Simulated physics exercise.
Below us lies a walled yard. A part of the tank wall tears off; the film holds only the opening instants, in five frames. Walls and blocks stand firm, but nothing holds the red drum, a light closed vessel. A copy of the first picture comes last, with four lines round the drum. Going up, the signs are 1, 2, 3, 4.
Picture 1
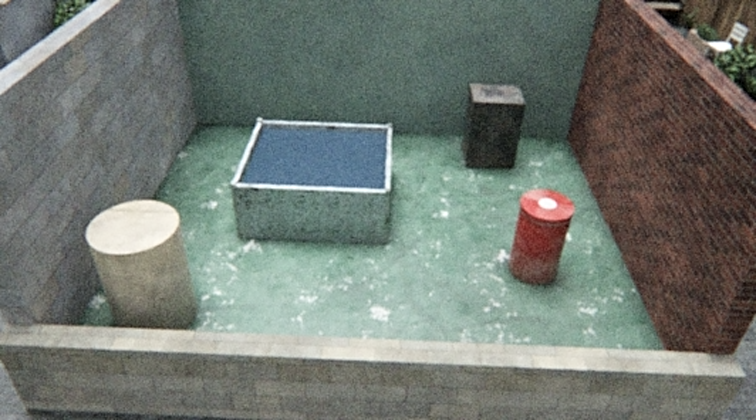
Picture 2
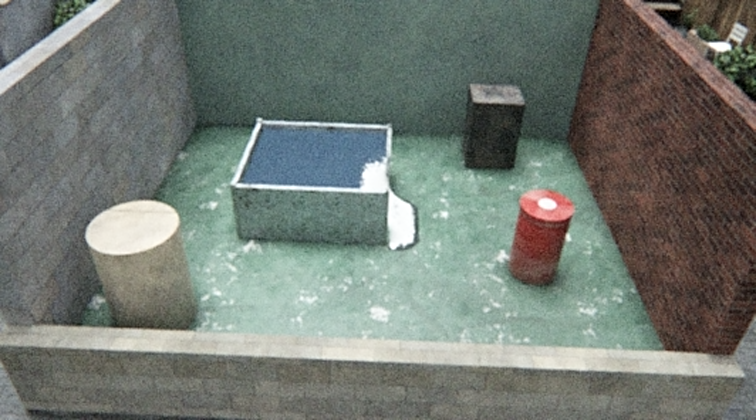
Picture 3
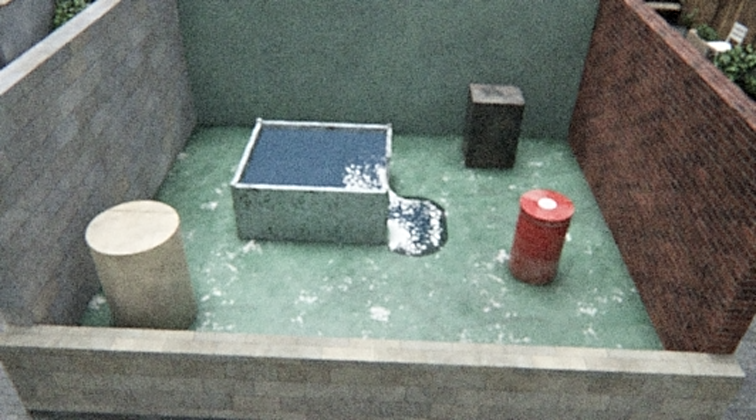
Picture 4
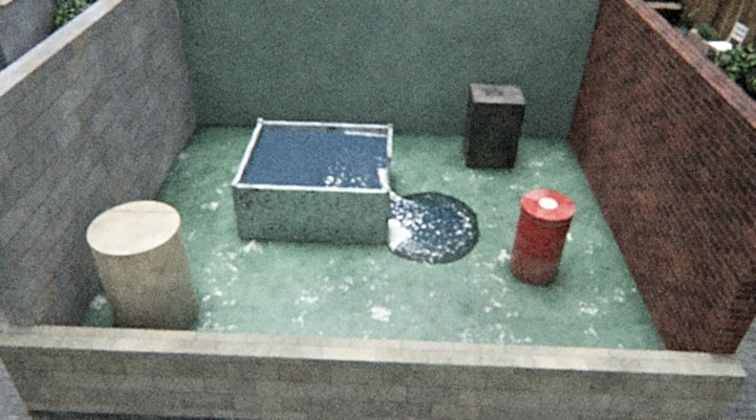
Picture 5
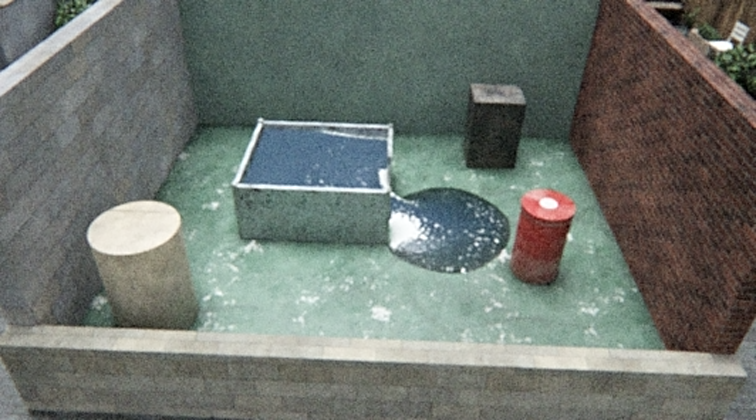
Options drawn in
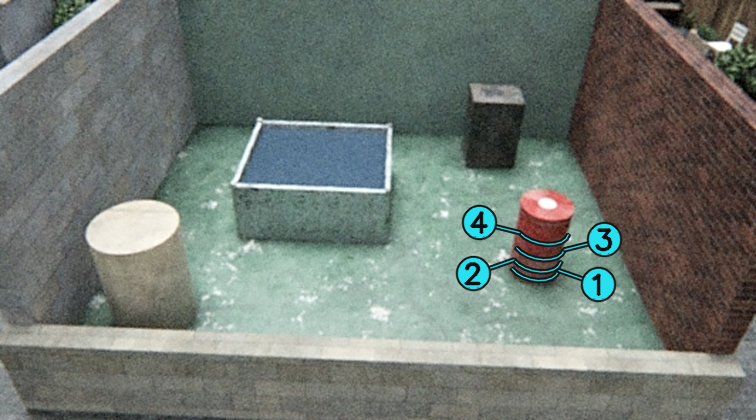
Water poured out of the right side of a full, open tank in a walled yard, spreading into a dark, rounded puddle that widened across the green ground toward the red drum.
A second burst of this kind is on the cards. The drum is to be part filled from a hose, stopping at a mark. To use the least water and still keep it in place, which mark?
3.
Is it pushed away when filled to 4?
No.
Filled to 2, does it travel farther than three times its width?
No.
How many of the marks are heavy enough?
Two of the four.
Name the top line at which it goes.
Here it is line 2.
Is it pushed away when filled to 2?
Yes.
On the marked copy, 1 at (538, 280); 2 at (540, 271); 3 at (543, 259); 4 at (547, 244); from the bottom up 1, 2, 3, 4.
For line 1, it is pushed about 5 times its own width away.
For line 2, it is pushed about its own width away.
For line 3, it does not move.
For line 4, it does not move.
